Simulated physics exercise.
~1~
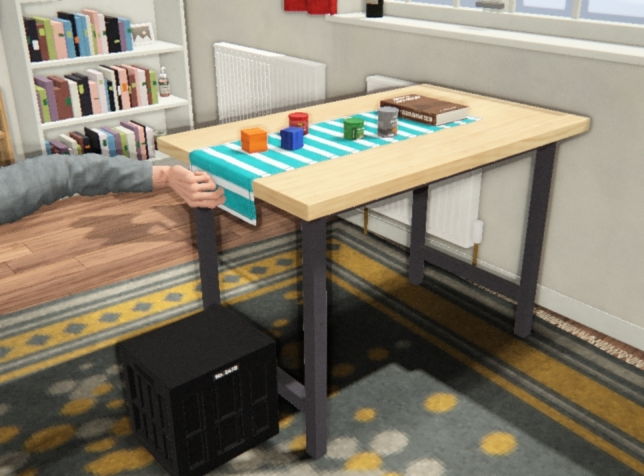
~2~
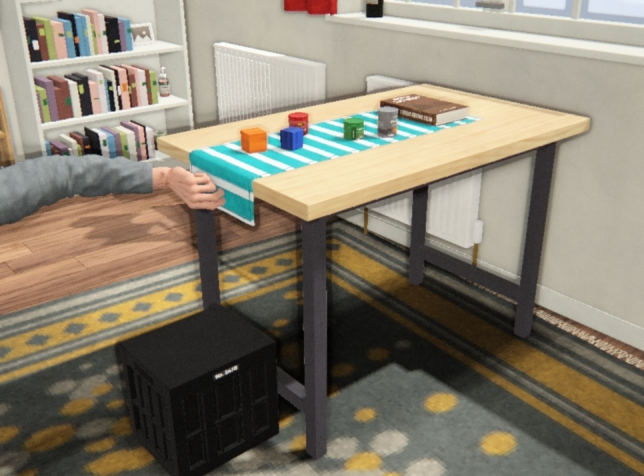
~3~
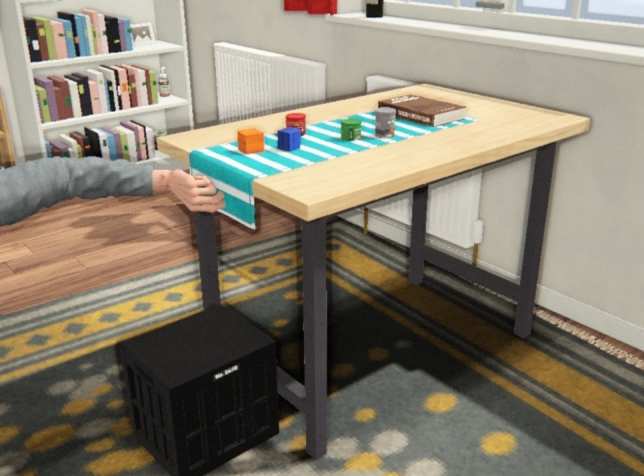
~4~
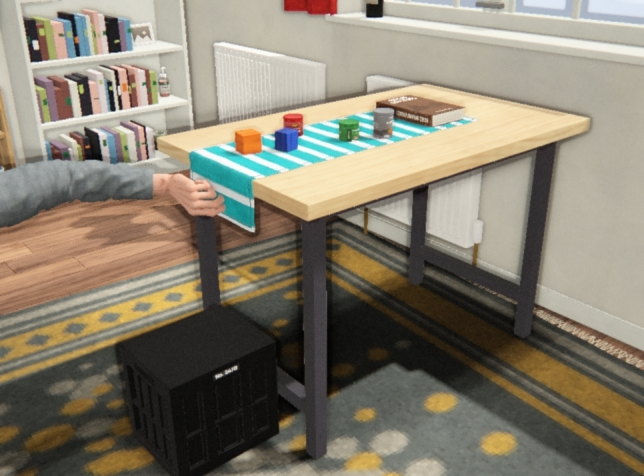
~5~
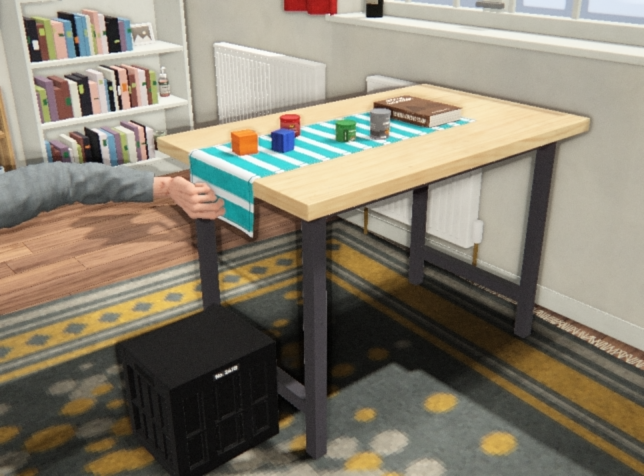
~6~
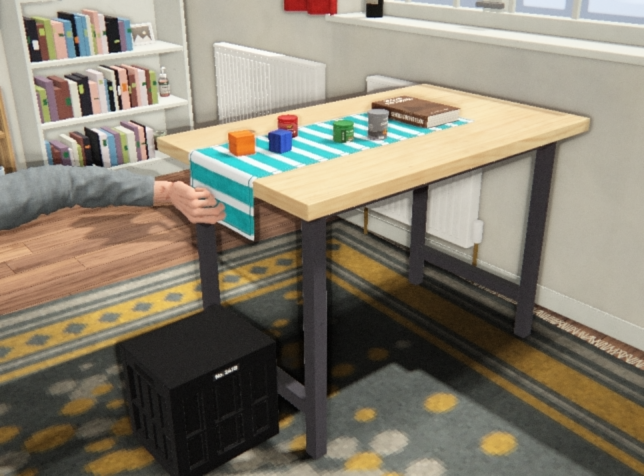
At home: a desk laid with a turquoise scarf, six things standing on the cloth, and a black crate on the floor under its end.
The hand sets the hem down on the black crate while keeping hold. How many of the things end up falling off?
It sends three things down.
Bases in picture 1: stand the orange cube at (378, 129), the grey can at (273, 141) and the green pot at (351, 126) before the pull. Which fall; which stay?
Of the three, the orange cube stays aloft, the grey can ends off the top and the green pot stays aloft.
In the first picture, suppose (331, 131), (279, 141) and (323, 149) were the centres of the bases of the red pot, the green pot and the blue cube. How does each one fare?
As for the red pot, it stays where it is; the green pot tips off; the blue cube tips off.
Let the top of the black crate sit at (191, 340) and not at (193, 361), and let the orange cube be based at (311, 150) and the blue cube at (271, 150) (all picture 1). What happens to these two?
As for the orange cube, it leaves the top; as for the blue cube, it leaves the top.
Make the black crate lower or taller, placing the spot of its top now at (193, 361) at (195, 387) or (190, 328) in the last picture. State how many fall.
First case 4, second 2.
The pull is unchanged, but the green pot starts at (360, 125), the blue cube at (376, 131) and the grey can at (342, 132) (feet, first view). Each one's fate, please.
Looking at each one, the green pot remains in position, the blue cube remains in position and the grey can remains in position.
Soon after, hem near (224, 274); orange cube gone.
After that, hem near (226, 312); orange cube and blue cube gone.
In the end, hem on the crate; orange cube, blue cube and red pot gone. The desk loses three.
